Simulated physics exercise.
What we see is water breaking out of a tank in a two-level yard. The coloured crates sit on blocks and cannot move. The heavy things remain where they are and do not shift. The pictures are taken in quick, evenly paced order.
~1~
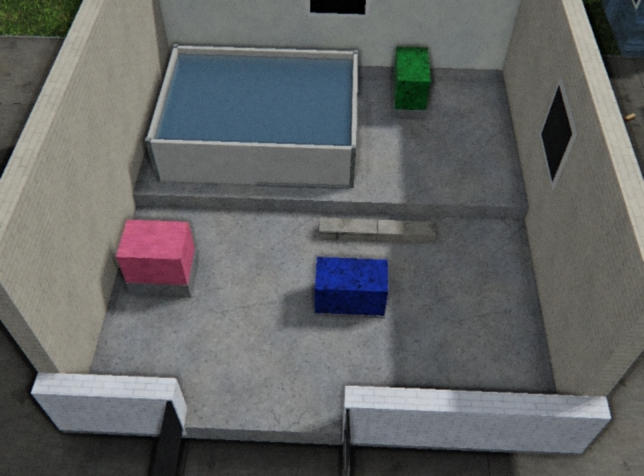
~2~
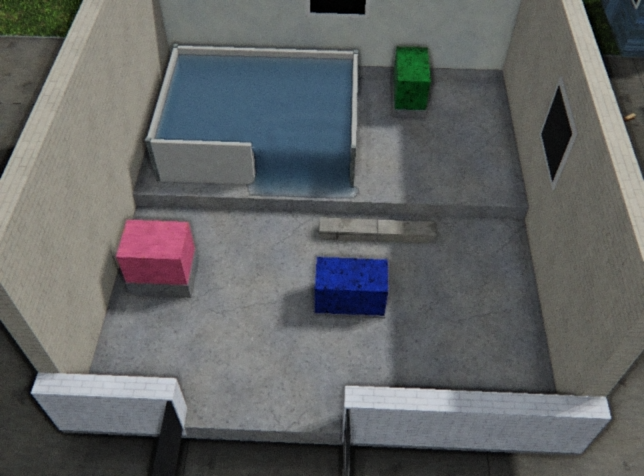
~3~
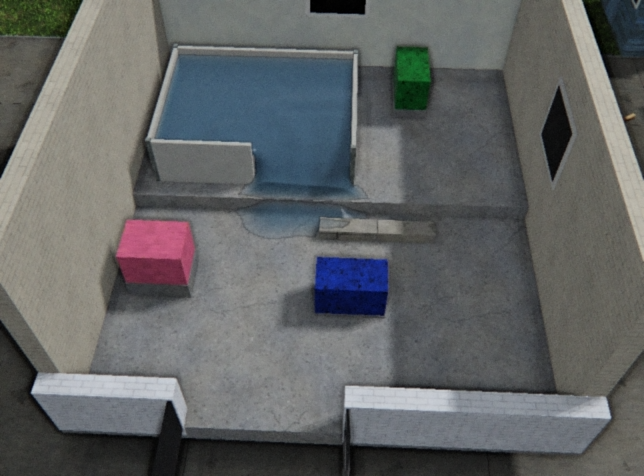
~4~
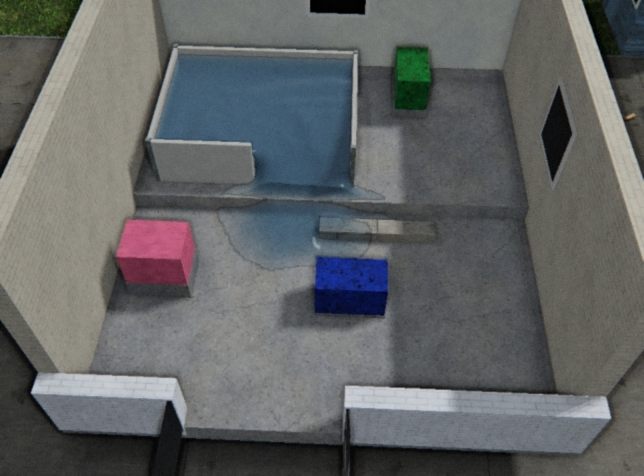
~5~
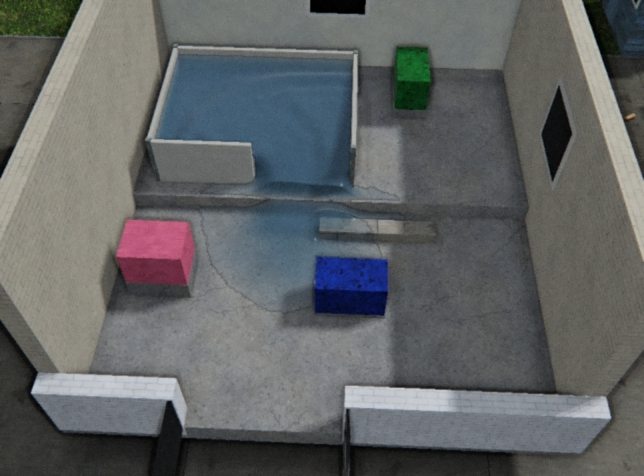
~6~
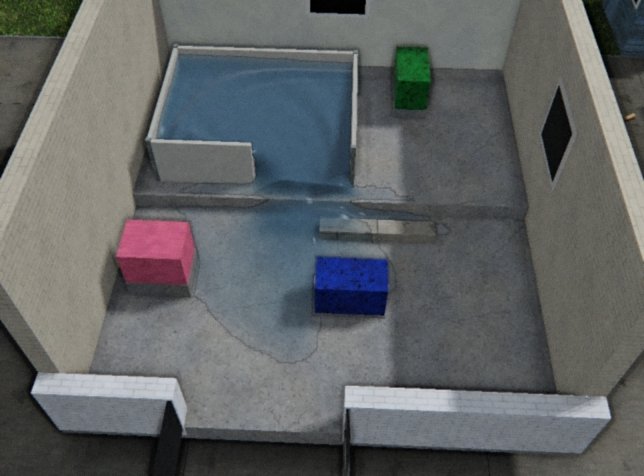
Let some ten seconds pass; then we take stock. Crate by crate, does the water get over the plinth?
At the end, the green crate remains untouched by water, the pink crate remains untouched by water, the blue crate is touched by water.
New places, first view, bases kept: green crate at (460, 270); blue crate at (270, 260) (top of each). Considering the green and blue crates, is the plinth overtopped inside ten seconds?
Green: Reached; blue: Reached.
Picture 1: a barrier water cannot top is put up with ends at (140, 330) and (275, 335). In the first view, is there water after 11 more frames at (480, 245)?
My call: Soaked.
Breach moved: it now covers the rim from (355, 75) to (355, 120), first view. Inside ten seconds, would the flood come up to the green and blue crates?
As it turns out, the green crate gets overtopped, and the blue crate gets overtopped.
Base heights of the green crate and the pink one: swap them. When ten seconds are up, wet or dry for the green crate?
Green: Untouched.
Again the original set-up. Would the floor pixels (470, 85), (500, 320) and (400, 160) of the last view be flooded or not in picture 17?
Going through them one by one, the first is spared, the second waterlogged and the third spared.
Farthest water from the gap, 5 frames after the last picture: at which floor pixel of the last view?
Somewhere near (128, 404).
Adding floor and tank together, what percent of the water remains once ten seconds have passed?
I'd say around 58 per cent.
A moment on, water covers 35 % of the floor; the green crate not reached, the pink crate water round its plinth, the blue crate water round its plinth.
Next, water covers 50 % of the floor; the green crate not reached, the pink crate water round its plinth, the blue crate water round its plinth.
Then, water covers 55 % of the floor; the green crate not reached, the pink crate water round its plinth, the blue crate water round its plinth.
Later, water covers 60 % of the floor; the green crate not reached, the pink crate water round its plinth, the blue crate water round its plinth.
In the end, water covers 60 % of the floor; the green crate stayed above the water, the pink crate stayed above the water, the blue crate was topped.
